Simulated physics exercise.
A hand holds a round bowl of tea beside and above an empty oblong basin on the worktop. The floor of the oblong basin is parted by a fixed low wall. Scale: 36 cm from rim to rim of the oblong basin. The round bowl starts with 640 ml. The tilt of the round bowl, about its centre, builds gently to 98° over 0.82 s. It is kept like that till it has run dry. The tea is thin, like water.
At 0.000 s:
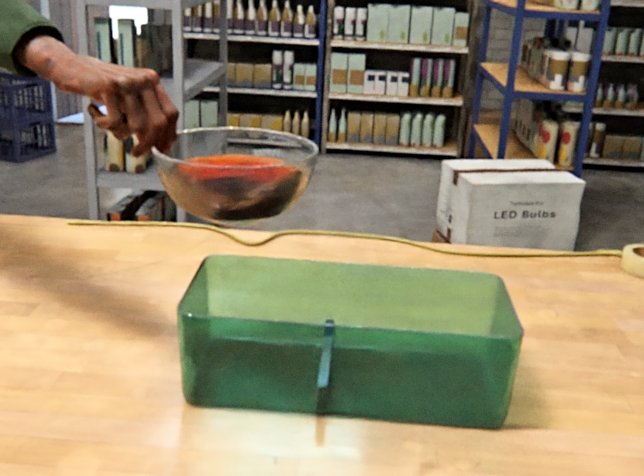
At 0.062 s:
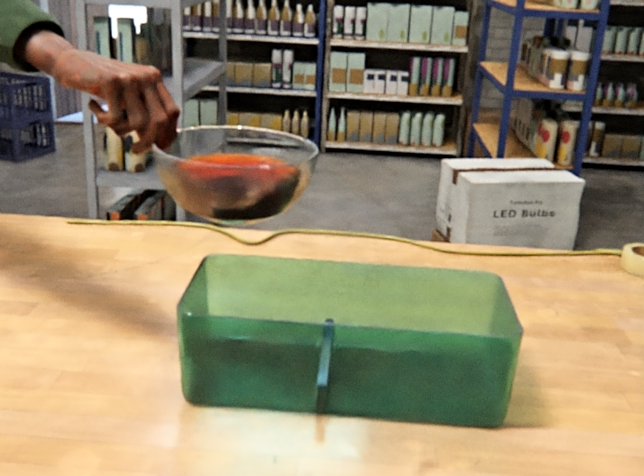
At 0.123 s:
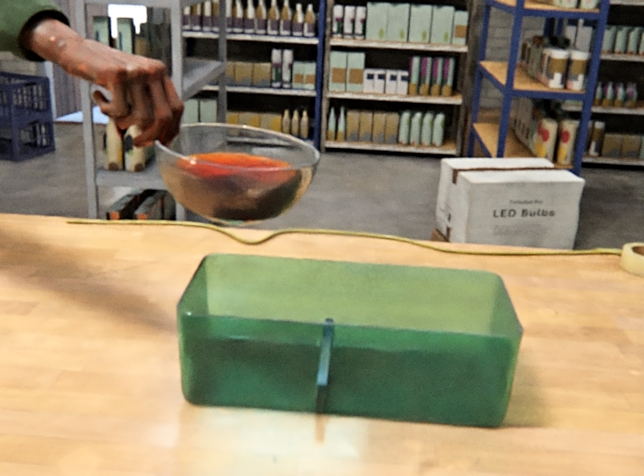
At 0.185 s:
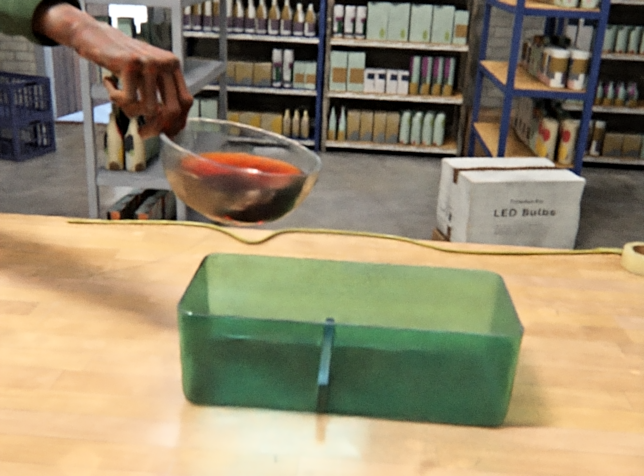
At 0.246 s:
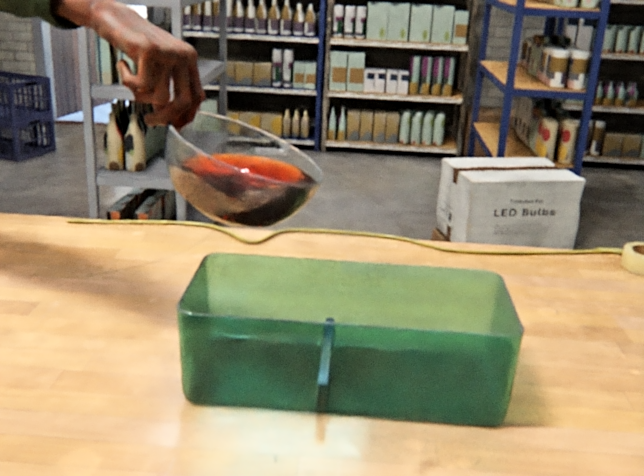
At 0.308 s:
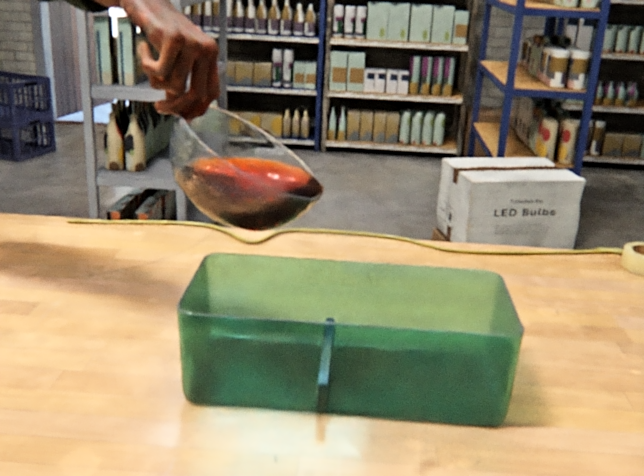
In a storeroom, a hand gradually tilts a clear bowl of tea above a green basin.
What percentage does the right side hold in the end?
The far part has some 68 per cent.
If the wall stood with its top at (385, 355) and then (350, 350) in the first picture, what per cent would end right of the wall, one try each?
In turn about 10 and 45 per cent.
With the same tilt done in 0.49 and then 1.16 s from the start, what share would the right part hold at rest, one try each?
First 60, then 75 per cent.
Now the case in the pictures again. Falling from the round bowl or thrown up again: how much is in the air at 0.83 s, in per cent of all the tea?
Near 4 in a hundred.
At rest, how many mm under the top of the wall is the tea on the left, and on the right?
Left about 24 mm, right about 20 mm.
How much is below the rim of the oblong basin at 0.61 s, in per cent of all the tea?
About 46 per cent.
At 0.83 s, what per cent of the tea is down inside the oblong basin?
Some 94 per cent.
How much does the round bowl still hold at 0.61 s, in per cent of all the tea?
Near 24 in a hundred.
Then, 0.61 s in, the tilt is 83° and 23 per cent is still to pour, 2 is left of the wall and 44 right of it.
Then, 0.83 s in, the tilt is 98° and 1 per cent is still to pour, 28 is left of the wall and 67 right of it.
Then, 1.07 s in, the tilt is 98° and 0 per cent is still to pour, 31 is left of the wall and 68 right of it.
Then, 1.32 s in, the tilt is 98° and 0 per cent is still to pour, 31 is left of the wall and 68 right of it.
Finally, 31 per cent lies left of the wall, 68 right of it and 1 outside.
